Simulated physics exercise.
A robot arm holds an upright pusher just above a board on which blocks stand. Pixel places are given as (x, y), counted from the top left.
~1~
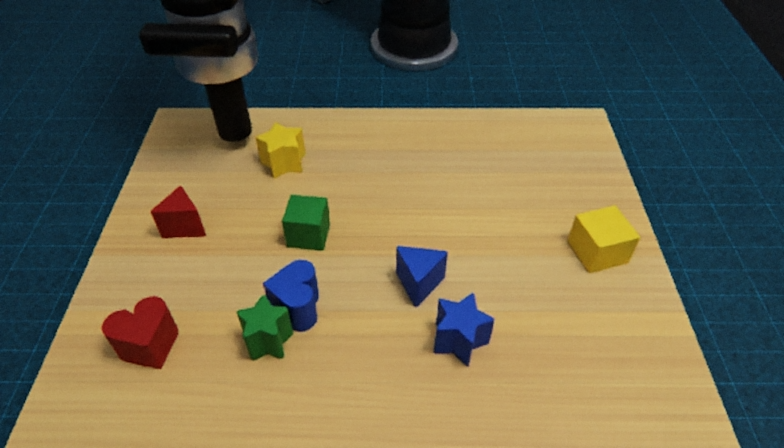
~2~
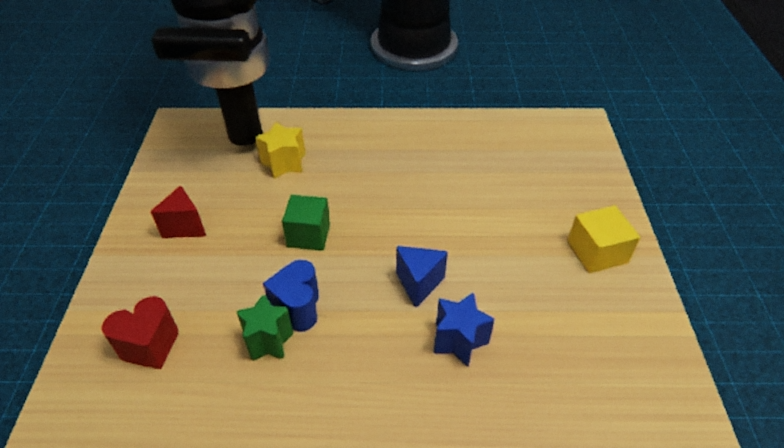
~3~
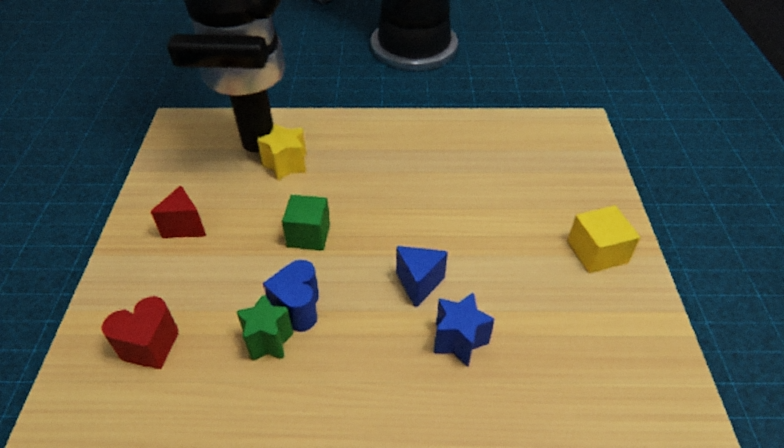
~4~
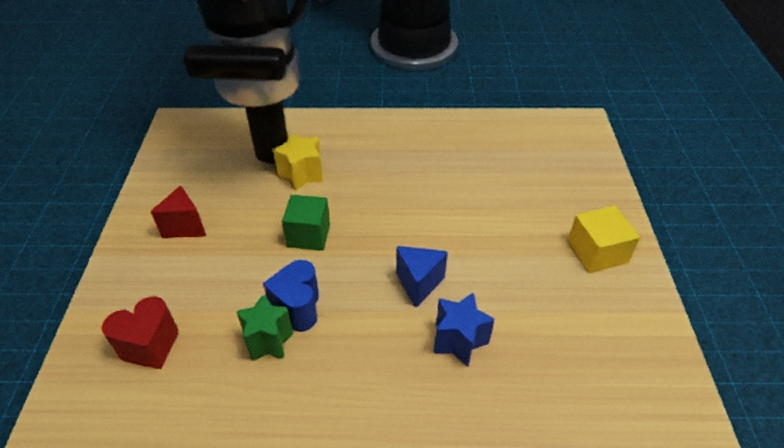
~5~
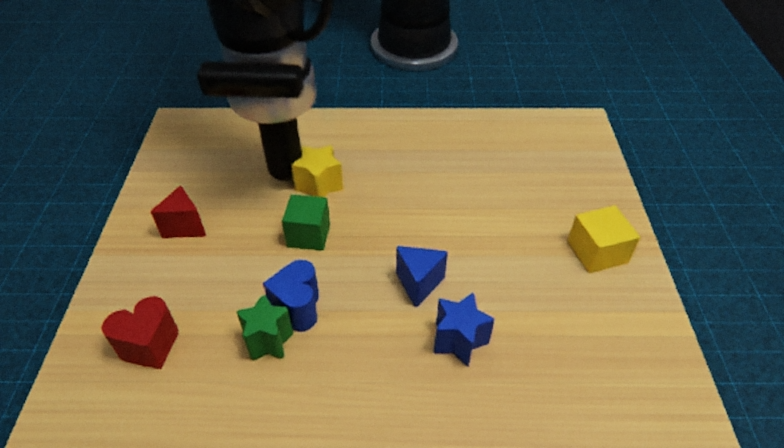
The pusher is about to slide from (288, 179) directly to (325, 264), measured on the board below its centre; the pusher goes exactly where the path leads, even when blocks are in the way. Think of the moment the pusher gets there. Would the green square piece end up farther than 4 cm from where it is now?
Yes.
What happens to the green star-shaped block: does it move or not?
Answer: Moved.
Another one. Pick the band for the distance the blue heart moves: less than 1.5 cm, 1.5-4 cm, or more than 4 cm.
That one ends up 1.5 to 4 cm from where it is now.
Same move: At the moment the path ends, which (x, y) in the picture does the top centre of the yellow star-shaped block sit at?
Its top centre lands on (331, 167).
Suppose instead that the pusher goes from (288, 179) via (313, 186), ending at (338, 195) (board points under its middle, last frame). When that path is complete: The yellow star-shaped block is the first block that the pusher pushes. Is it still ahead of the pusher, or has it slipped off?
I'd say it is still being pushed.
On the path given first. One third of the way, pusher at (298, 194); yellow star-shaped block at (330, 166), turned 40° anticlockwise.
Two thirds of the way, pusher at (311, 223); green square piece at (315, 236), turned 10° anticlockwise; yellow star-shaped block at (331, 167), turned 50° anticlockwise.
At the end, pusher at (324, 254); green star-shaped block at (251, 332), turned 30° clockwise; blue heart at (294, 312), turned 20° clockwise; green square piece at (329, 271); yellow star-shaped block at (331, 167), turned 50° anticlockwise.
